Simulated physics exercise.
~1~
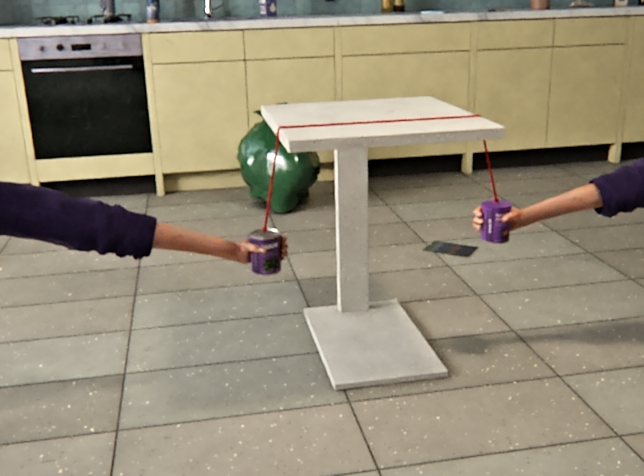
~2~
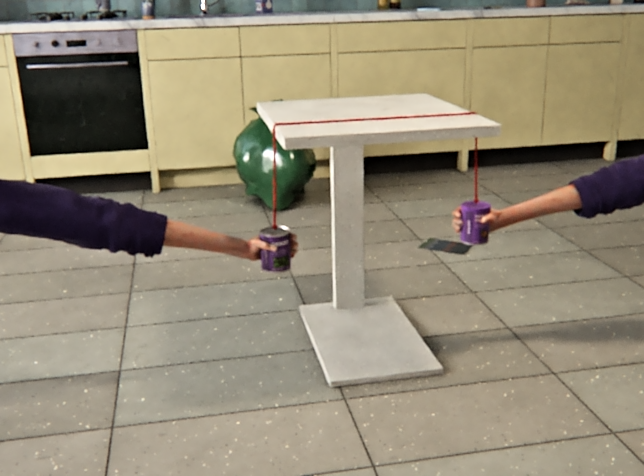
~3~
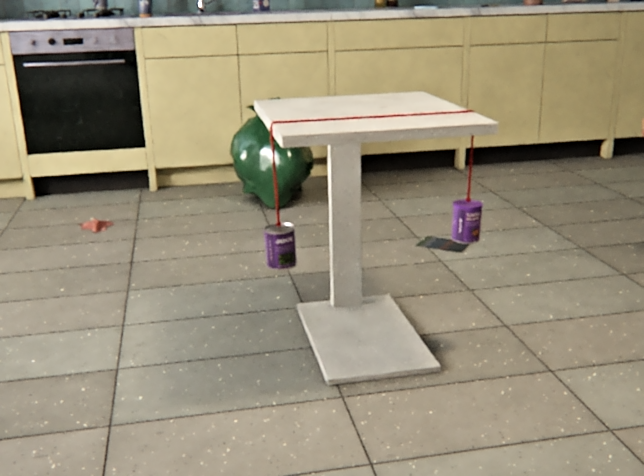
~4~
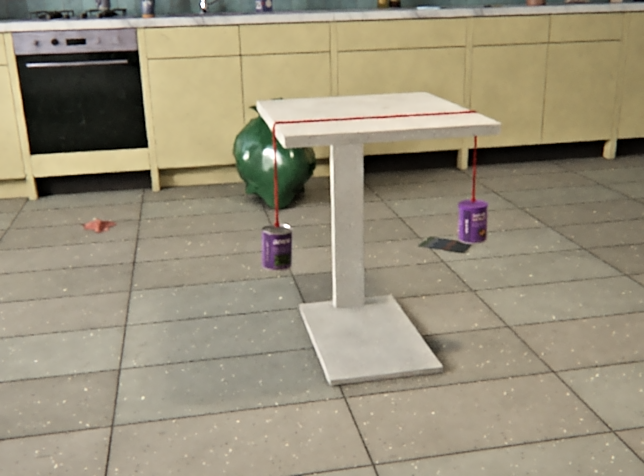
At first, two hands reach in from either side of a small pale table in a kitchen, each holding a purple tin tied to one end of a red string that runs across the tabletop. The hands bring the tins slightly inward, so that the string hangs closer to straight down at each edge. Then both hands let go and draw back out of view. The tins stay upright, hanging on either side of the table with barely any movement. At the end, they still hang at about the same heights, and the string stays balanced across the top.
